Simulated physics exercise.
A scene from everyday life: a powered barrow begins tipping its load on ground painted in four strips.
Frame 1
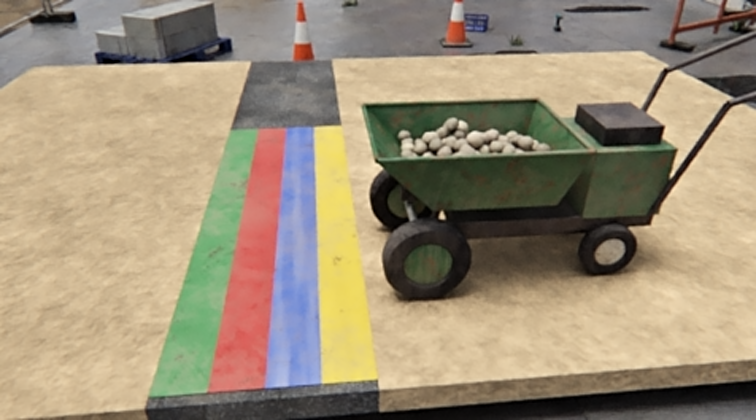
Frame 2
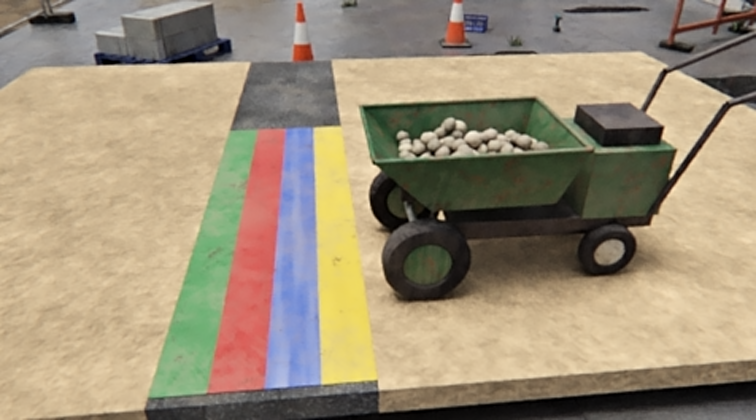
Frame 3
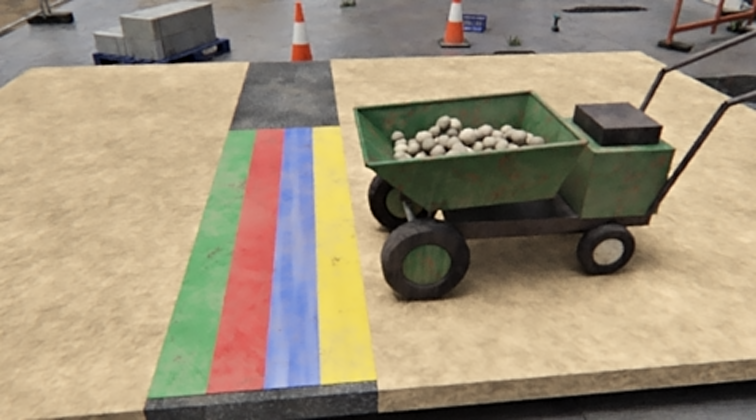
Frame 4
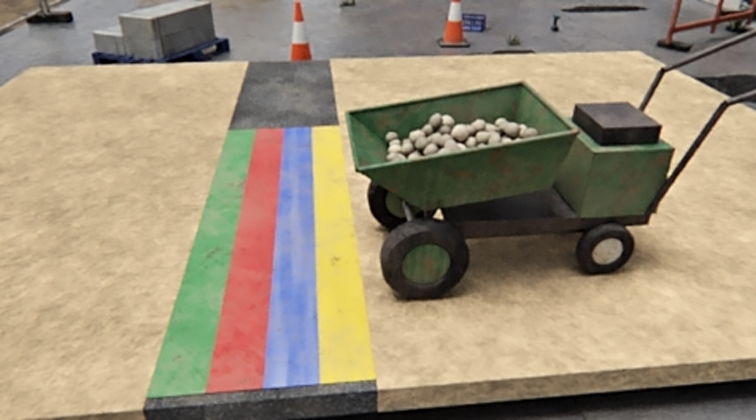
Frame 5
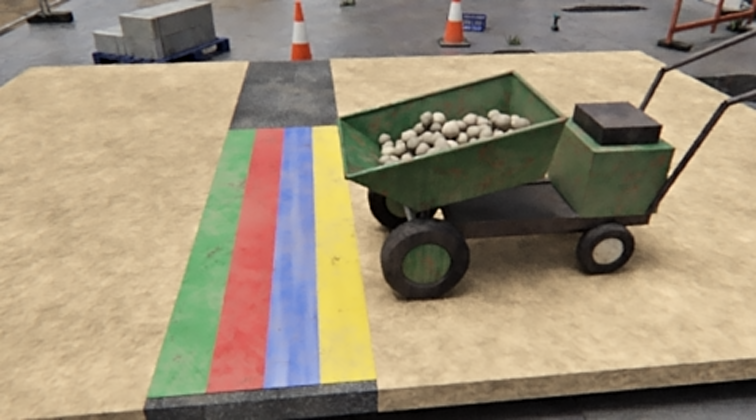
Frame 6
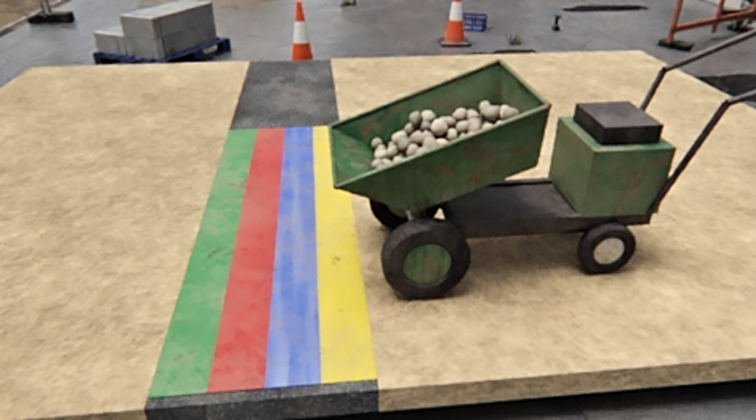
Green skip of a powered barrow tilting gradually forward to the left, carrying rounded pebbles beside green, red, blue and yellow strips.
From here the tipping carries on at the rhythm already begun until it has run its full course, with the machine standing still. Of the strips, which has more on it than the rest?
I would say the red one.
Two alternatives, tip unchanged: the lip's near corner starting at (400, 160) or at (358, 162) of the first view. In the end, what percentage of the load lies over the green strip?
10 and 20 in a hundred, in that order.
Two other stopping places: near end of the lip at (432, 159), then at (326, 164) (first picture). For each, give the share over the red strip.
From the first spot you get 10 percent, and from the second 20 percent.
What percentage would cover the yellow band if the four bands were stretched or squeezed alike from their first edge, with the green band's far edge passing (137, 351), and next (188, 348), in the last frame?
Shares in order: Close to 0 %; close to 0 %.
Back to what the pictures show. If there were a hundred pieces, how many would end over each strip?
In percent: Yellow strip 0, blue strip 20, red strip 35, green strip 10.
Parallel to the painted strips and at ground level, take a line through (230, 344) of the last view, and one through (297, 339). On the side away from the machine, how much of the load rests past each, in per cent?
Close to 20 per cent, then close to 70 per cent.
Soon after the last picture, skip tipped steeply; all in the skip.
A little later, skip tipped right over; most in the skip; a small part over the blue strip; a small part over the red strip.
Later still, skip tipped right over; about a third in the skip; about a quarter over the blue strip; about a third over the red strip; a small part over the green strip; a stray few off the paint.
At rest, skip tipped right over; about a third in the skip; none over the yellow strip; about a quarter over the blue strip; about a third over the red strip; a small part over the green strip; a stray few off the paint.
